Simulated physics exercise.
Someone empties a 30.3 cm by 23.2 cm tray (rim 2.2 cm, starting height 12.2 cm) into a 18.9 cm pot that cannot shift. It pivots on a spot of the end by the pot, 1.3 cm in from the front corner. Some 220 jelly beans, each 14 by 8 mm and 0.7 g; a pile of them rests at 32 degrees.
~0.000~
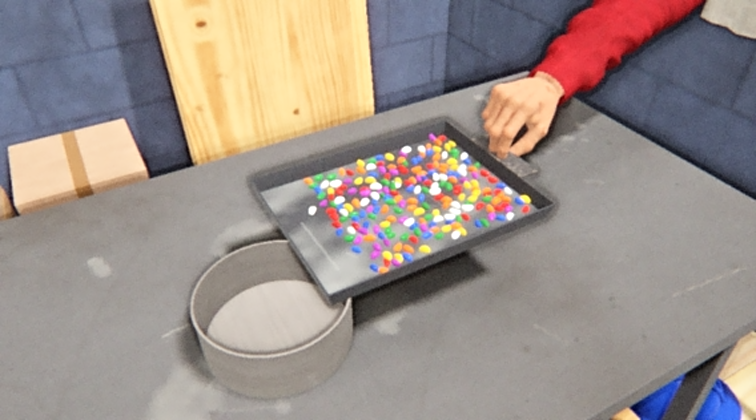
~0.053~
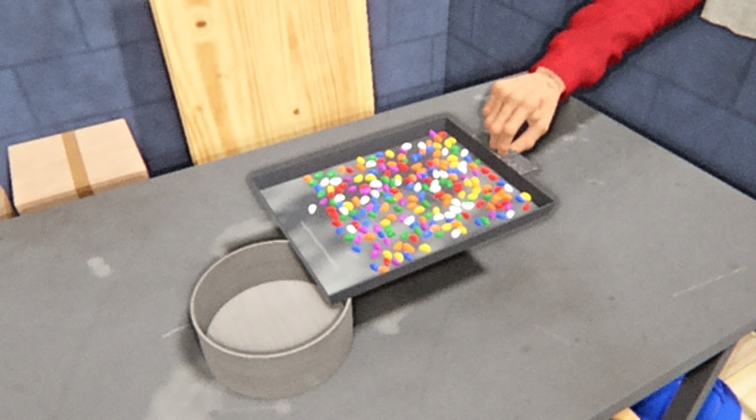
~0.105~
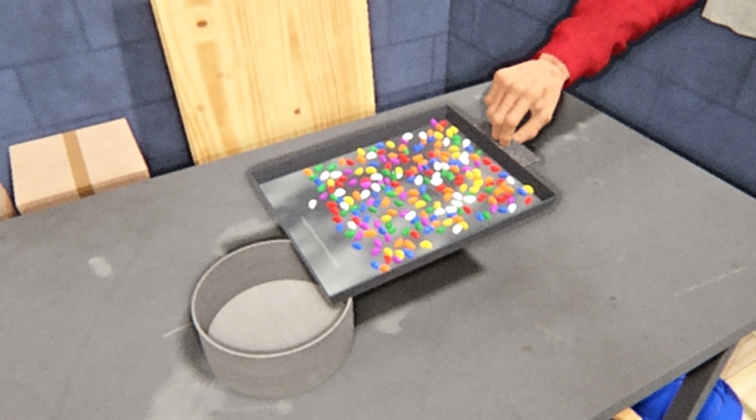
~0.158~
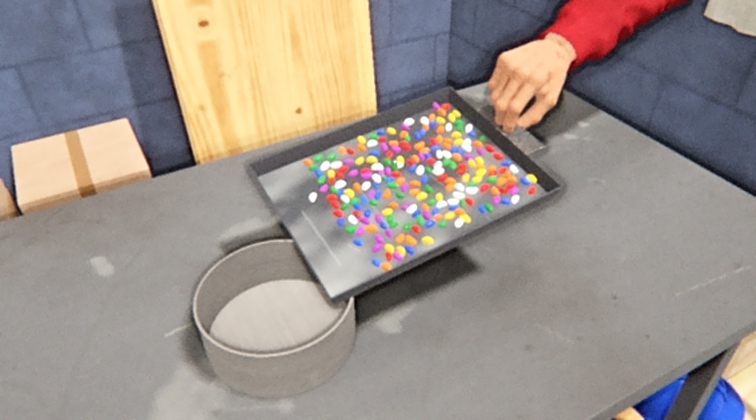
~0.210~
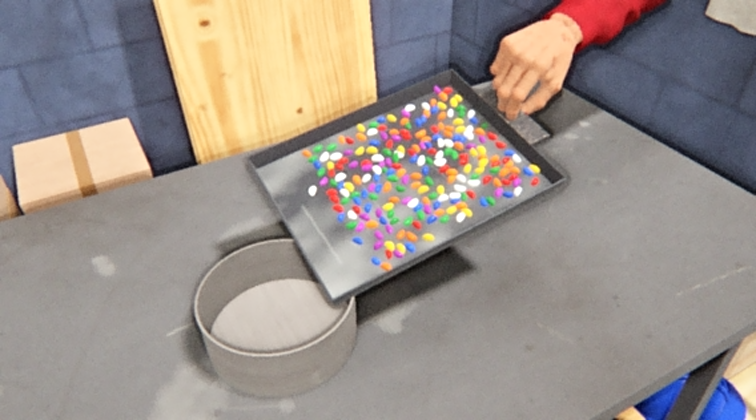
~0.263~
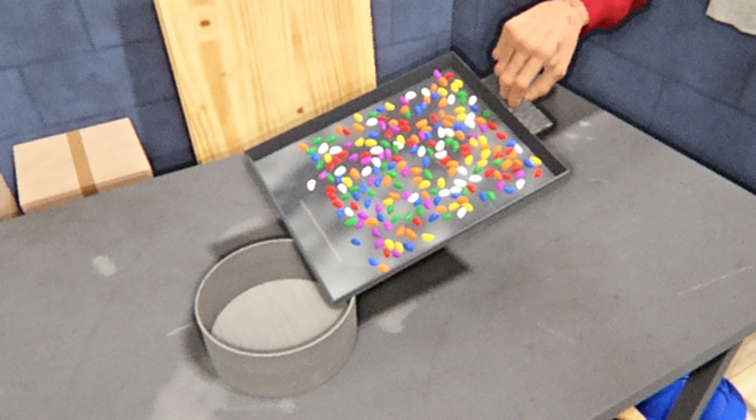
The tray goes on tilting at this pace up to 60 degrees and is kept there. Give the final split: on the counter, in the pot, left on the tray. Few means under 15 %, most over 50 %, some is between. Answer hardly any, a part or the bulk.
On the counter: The bulk; in the pot: Hardly any; left on the tray: A part.
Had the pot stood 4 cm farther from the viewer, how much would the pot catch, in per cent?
In that case some 0 per cent.
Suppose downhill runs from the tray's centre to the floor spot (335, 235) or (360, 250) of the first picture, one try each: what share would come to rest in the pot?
Some 40 and 20 per cent.
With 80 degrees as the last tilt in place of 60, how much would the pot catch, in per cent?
In that case some 0 per cent.
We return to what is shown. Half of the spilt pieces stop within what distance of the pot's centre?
Some 18 cm.
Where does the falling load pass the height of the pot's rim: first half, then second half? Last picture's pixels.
At about (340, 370), then at (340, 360).
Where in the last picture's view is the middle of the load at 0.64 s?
Around (386, 236).
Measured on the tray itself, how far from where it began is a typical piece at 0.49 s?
Roughly 4 cm.
After 0.49 s, tilt 40 degrees; the tray holds 100 %, the pot 0 %.
After 0.64 s, tilt 54 degrees; the tray holds 100 %, the pot 0 %.
After 0.91 s, tilt 60 degrees; the tray holds 55 %, the pot 0 %.
By 2.3 s all is still; counter 60 %, pot 0 %, tray 35 %.
